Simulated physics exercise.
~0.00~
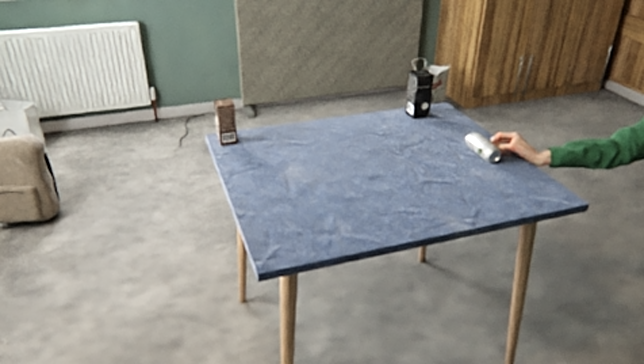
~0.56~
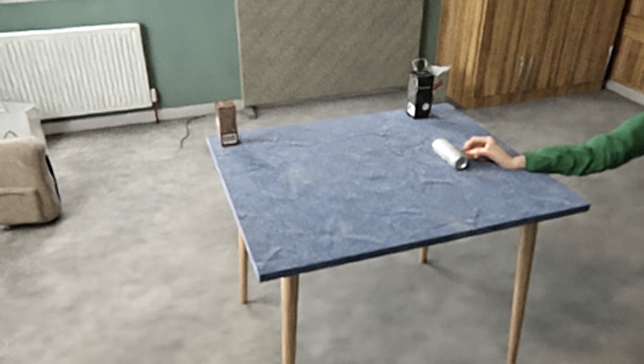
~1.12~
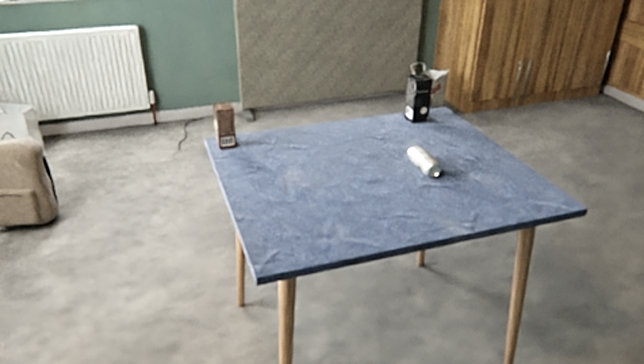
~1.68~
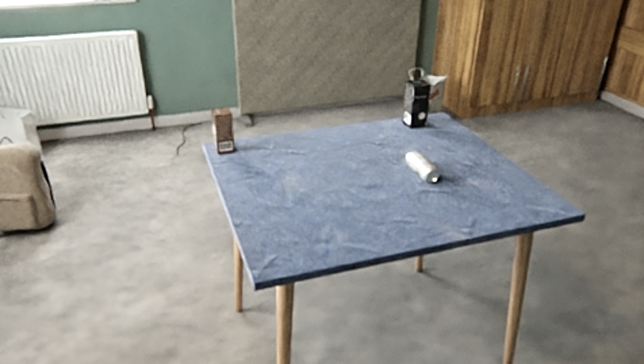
In a room with green walls, a grey floor and wooden cupboards, a blue-topped table holds a brown carton at its far left and a black carton near the back. A hand in a green sleeve reaches in from the right to a white can lying on its side. The can moves left across the tabletop, and the hand lets go and draws back out of view. The can carries on a little farther left, then settles. It ends lying on its side on the table, with both cartons still standing where they were.
